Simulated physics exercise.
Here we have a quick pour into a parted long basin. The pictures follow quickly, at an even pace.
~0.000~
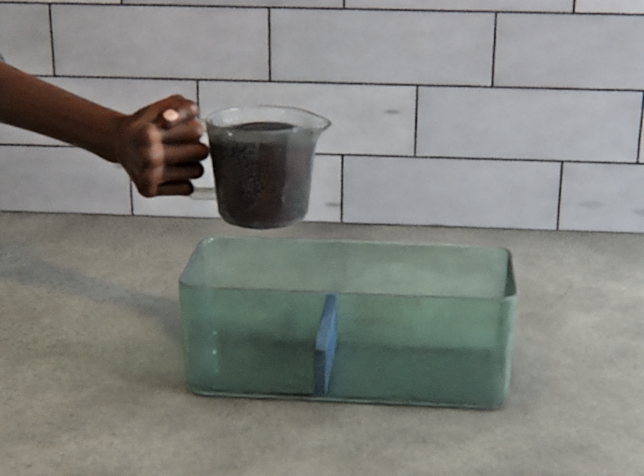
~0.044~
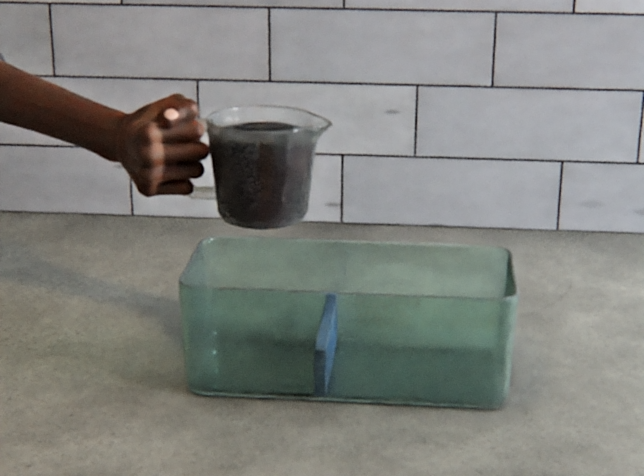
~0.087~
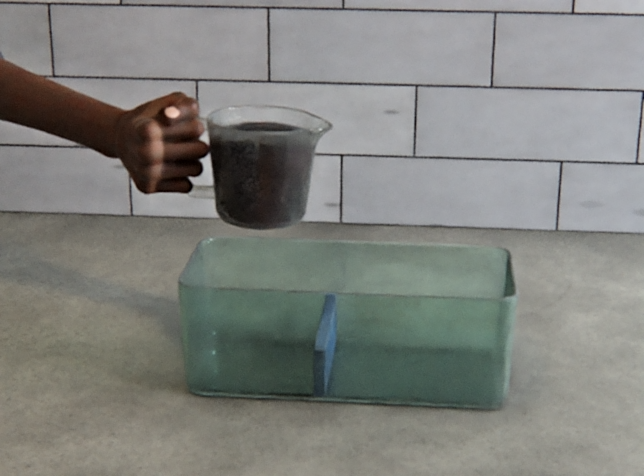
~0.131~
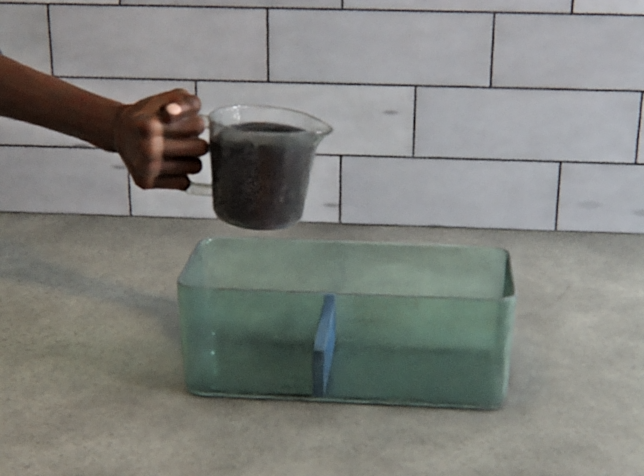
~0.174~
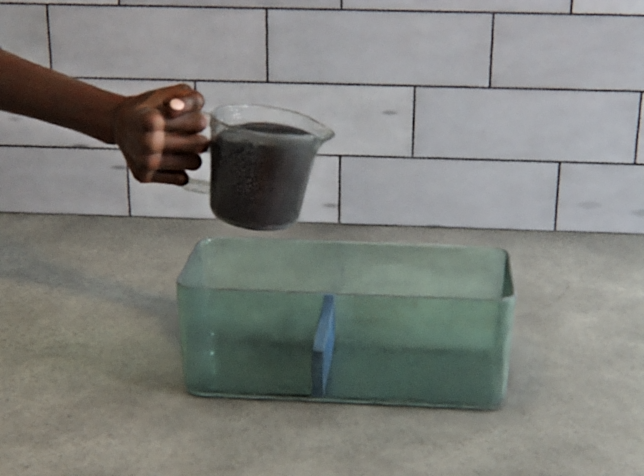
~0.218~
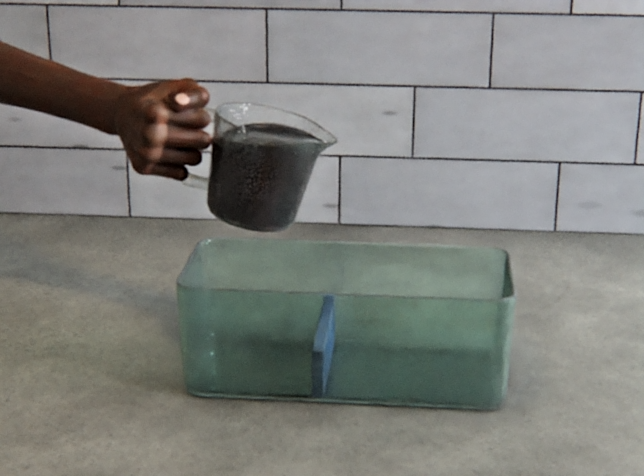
Above a divided glass basin, a hand gradually tilts a jug of dark liquid rightward.
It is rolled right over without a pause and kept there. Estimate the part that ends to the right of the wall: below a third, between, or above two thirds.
It comes to over two thirds.
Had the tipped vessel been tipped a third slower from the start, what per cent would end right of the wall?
Near 95 %.
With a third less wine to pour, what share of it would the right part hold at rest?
It comes to 90 per cent or so.
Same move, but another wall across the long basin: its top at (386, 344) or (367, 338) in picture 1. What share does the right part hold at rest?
First some 40, then 65 per cent.
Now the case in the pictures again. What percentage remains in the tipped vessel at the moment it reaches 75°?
Roughly 65 in a hundred.
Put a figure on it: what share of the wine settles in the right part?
Some 95 per cent.
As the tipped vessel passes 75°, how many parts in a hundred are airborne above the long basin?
Roughly 20 in a hundred.
Then, 0.61 s in, the tilt is 75° and 64 per cent is still to pour, 0 is left of the wall and 16 right of it.
Then, 0.89 s in, the tilt is 111° and 8 per cent is still to pour, 3 is left of the wall and 84 right of it.
Then, 1.19 s in, the tilt is 115° and 0 per cent is still to pour, 6 is left of the wall and 93 right of it.
Then, 1.51 s in, the tilt is 115° and 0 per cent is still to pour, 6 is left of the wall and 93 right of it.
Finally, 6 per cent lies left of the wall, 93 right of it and 1 outside.
